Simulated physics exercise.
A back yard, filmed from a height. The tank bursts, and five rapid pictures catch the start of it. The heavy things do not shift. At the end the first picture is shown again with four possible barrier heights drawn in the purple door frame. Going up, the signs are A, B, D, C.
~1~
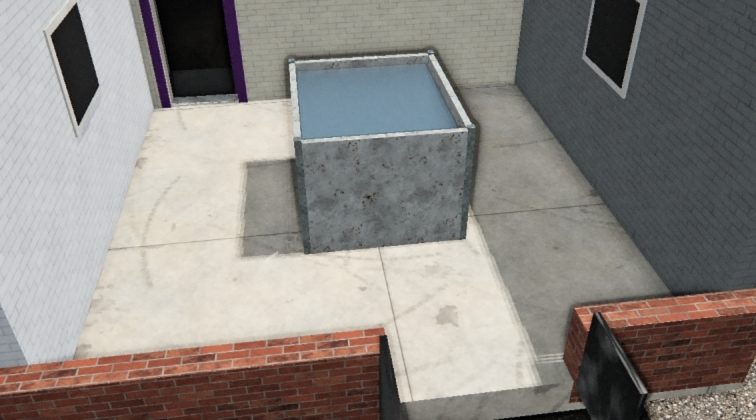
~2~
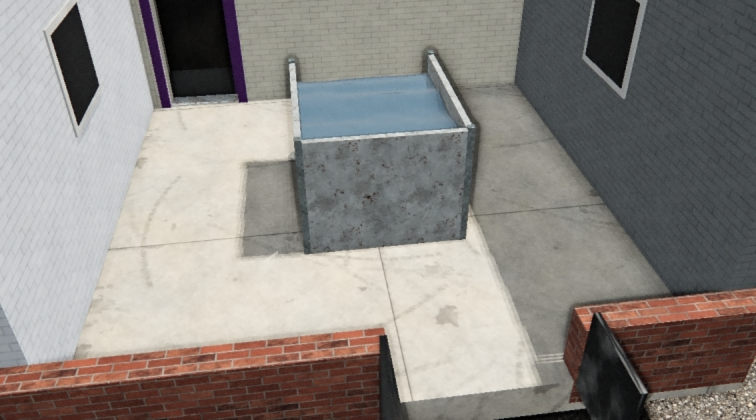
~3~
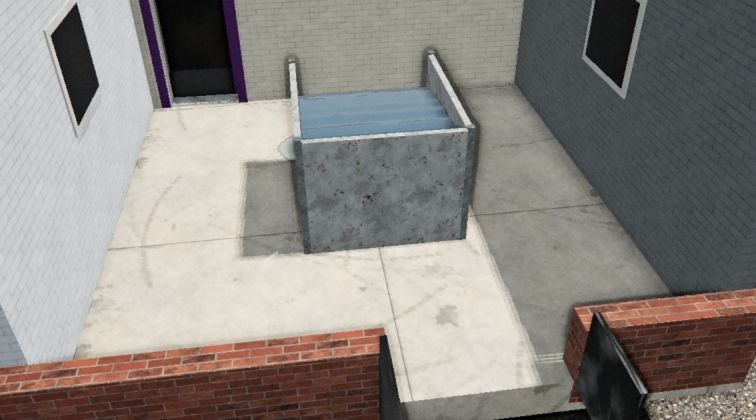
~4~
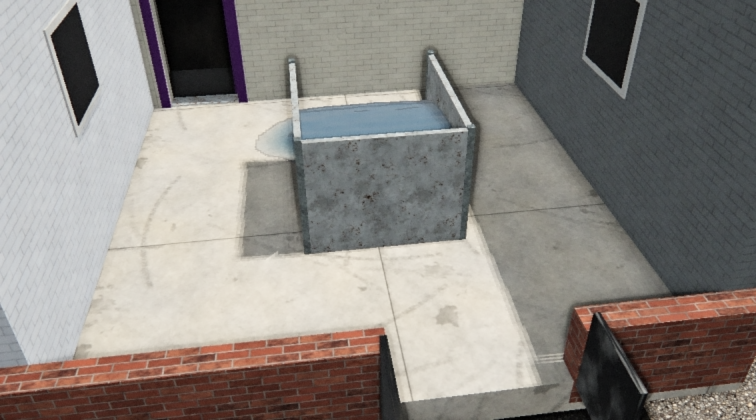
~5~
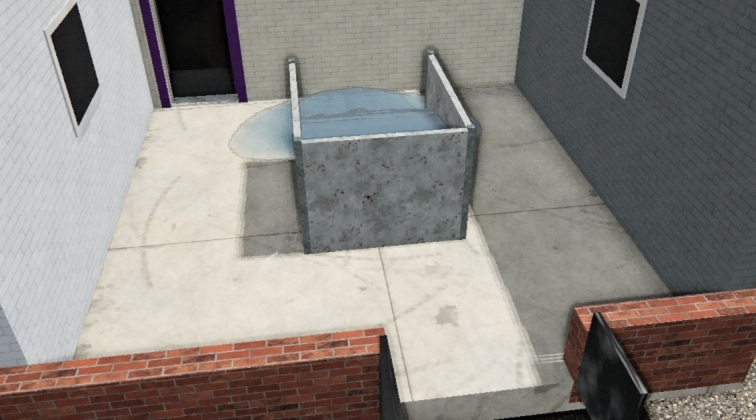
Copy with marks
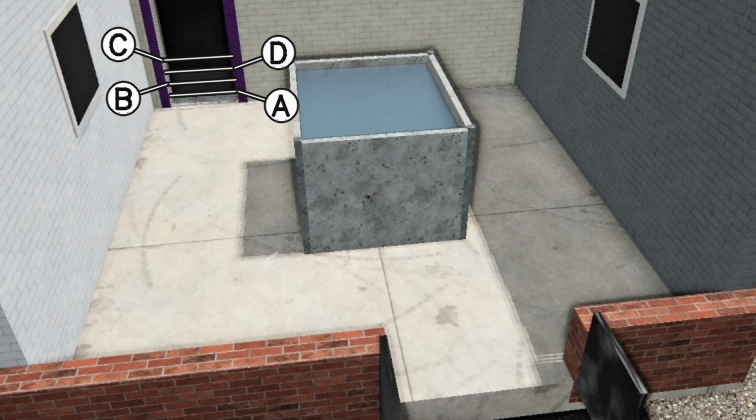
Back yard from above, a concrete tank losing its rear wall, its water sinking inside and spreading leftward across the pale ground.
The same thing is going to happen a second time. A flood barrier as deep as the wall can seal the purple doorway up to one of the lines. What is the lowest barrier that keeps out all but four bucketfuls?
Line B just does it.
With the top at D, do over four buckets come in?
No.
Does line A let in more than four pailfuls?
Yes, that goes wrong.
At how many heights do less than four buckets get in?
Three.
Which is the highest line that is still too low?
It is A.
In white, A at (203, 93); B at (201, 81); C at (197, 58); D at (199, 70); from the bottom up A, B, D, C.
With A, about 10 bucketfuls get in.
With B, a bucket or two gets in.
With C, nothing gets over.
With D, a splash gets over, under a bucket.
